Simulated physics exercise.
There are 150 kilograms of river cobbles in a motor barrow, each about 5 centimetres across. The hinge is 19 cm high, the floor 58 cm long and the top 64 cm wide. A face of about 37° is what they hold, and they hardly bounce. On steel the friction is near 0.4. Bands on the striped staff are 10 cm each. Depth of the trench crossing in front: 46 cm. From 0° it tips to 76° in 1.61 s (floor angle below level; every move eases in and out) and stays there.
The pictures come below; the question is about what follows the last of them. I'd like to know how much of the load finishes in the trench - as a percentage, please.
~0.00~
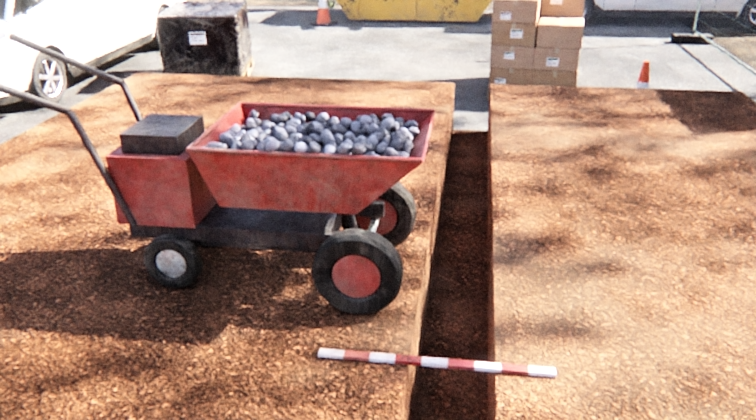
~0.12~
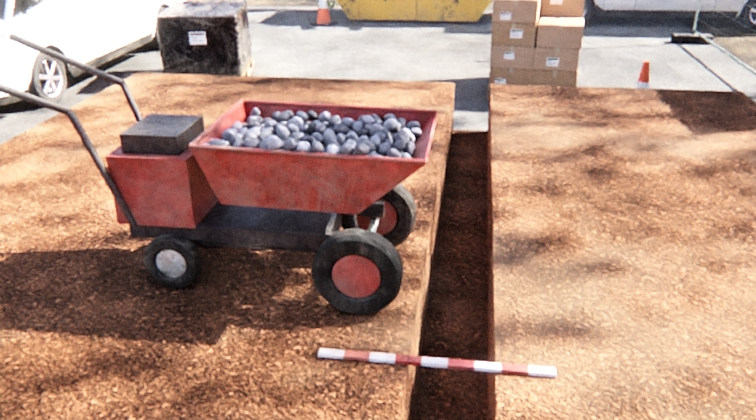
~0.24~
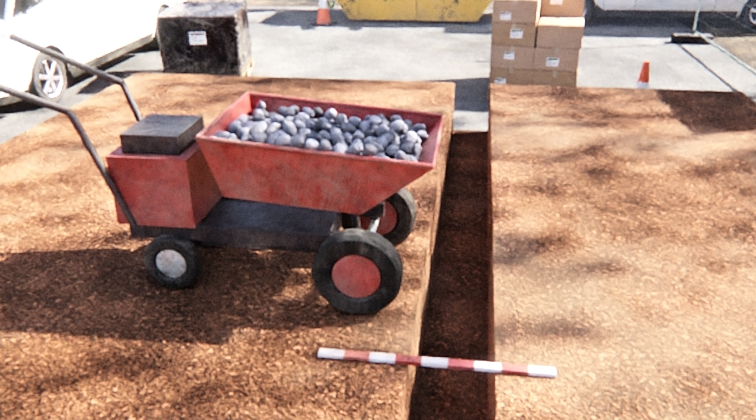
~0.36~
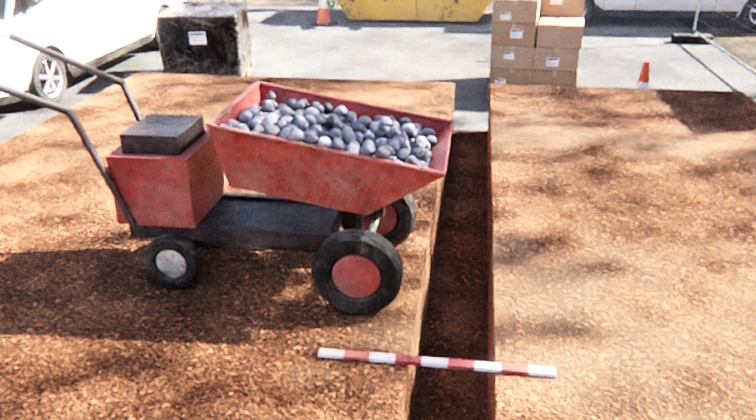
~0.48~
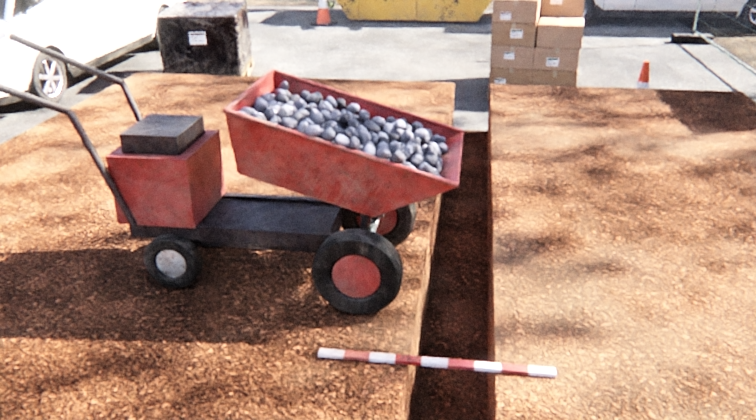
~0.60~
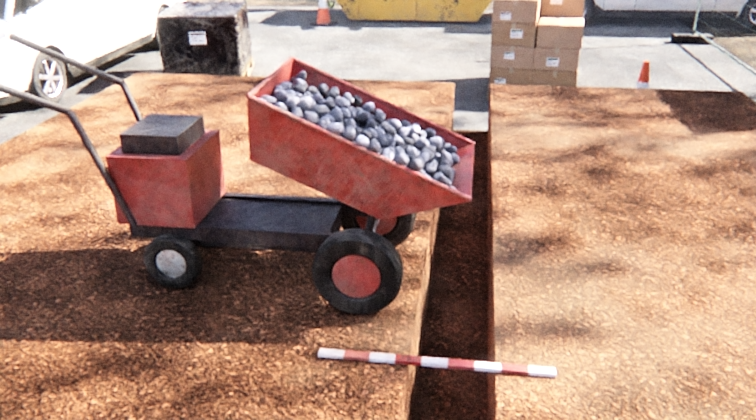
Somewhere near 2 per cent of it finishes in the trench.
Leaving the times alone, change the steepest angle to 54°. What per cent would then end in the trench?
Roughly 20%.
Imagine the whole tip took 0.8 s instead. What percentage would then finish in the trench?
In that case some 0 per cent.
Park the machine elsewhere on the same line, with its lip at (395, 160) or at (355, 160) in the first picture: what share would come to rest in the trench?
Result: Close to 40 then close to 90 per cent.
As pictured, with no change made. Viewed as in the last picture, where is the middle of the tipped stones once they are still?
The tipped stones centre close to (567, 290).
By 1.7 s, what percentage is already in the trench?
I'd put it near 0 per cent.
After 1.2 s the floor is at 64°; 95 % in the skip, 5 % past the trench; the foremost stones are at (533, 279).
After 1.7 s the floor is at 76°; 41 % in the skip, 59 % past the trench; the foremost stones are at (679, 284).
After 2.1 s the floor is at 76°; 30 % in the skip, 70 % past the trench; the foremost stones are at (756, 288).
After 4.0 s the floor is at 76°; 28 % in the skip, 2 % in the trench, 70 % past the trench; the foremost stones are past the picture's edge.
